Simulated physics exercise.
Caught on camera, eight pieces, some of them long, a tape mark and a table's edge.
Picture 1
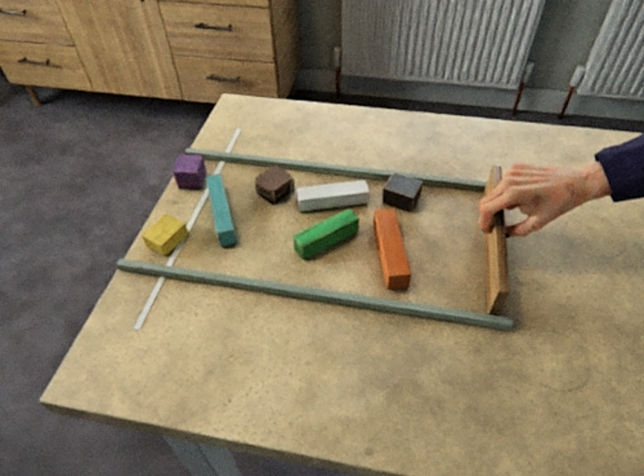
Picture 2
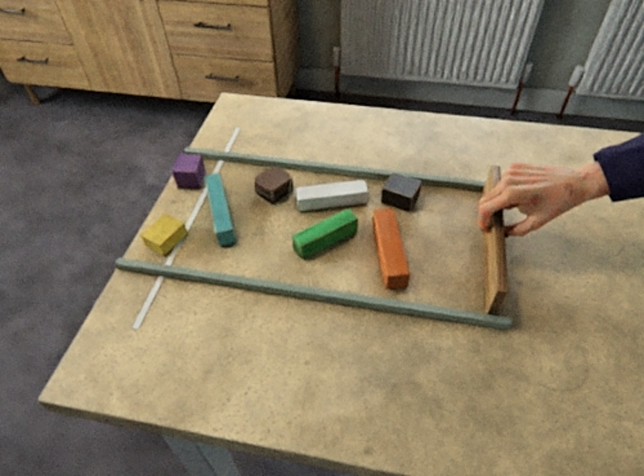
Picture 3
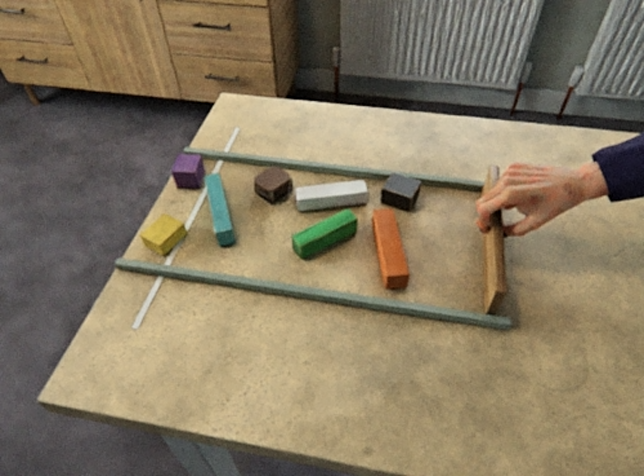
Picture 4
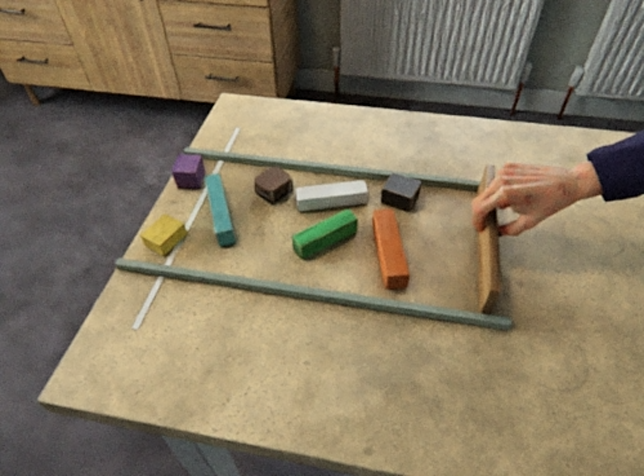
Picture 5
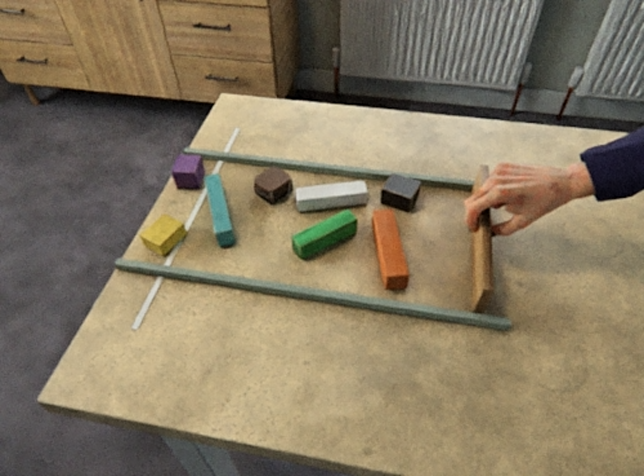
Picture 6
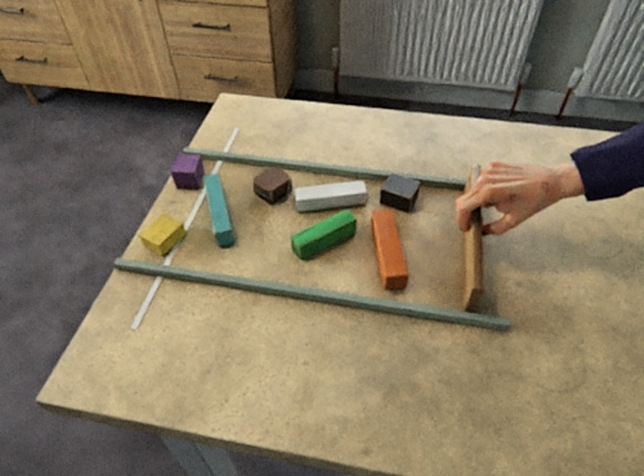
A hand in a dark sleeve slides an upright wooden board slowly leftward a short way between two grey-green rails on a tabletop, seen from above at an angle in a room with drawers and radiators. Ahead of it lie orange, green, white and turquoise bars and black and brown blocks, with purple and yellow blocks by a pale strip at left. The pieces stay still, untouched by the board, and the camera holds steady.
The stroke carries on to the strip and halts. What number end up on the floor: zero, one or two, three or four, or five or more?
In the end the number that fall off is three or four.
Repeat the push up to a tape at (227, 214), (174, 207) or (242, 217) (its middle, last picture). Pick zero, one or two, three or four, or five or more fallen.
One after another: One to two; five or over; none.
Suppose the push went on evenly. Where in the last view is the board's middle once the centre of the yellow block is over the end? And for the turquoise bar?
About (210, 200), and (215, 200) for the other.
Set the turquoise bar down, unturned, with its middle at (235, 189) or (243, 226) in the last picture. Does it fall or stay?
Place by place, it drops off; falls.
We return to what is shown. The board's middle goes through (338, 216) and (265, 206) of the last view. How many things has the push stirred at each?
First 5, then 6.
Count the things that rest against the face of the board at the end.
That makes 2.
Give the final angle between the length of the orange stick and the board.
Near 0 degrees.
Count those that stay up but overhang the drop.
1 of them.
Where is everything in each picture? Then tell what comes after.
In the first frame, purple block (190, 172); yellow block (166, 235); turquoise bar (221, 209); board (495, 235); tape (197, 210).
In the second frame, yellow block (165, 234); brown case (274, 185).
In the third frame, turquoise bar (219, 208); white stick (331, 196).
In the fourth frame, purple block (189, 172); orange stick (390, 247).
In the fifth frame, yellow block (164, 235); green stick (325, 234).
In the sixth frame, purple block (188, 172); yellow block (163, 234); turquoise bar (218, 208); board (472, 233); tape (195, 210).
Soon after, none off yet; purple block at rest near (188, 172); yellow block at rest near (163, 234); turquoise bar at rest near (218, 208).
After that, none off yet; purple block at rest near (188, 172); yellow block at rest near (163, 234); turquoise bar moving near (209, 211).
And then, none off yet; purple block displaced about its own width near (163, 167); yellow block displaced about its own width near (140, 238); turquoise bar displaced about its own width near (166, 208).
In the end, the number that fall off is three or four; gone, brown case, turquoise bar, yellow block and purple block.
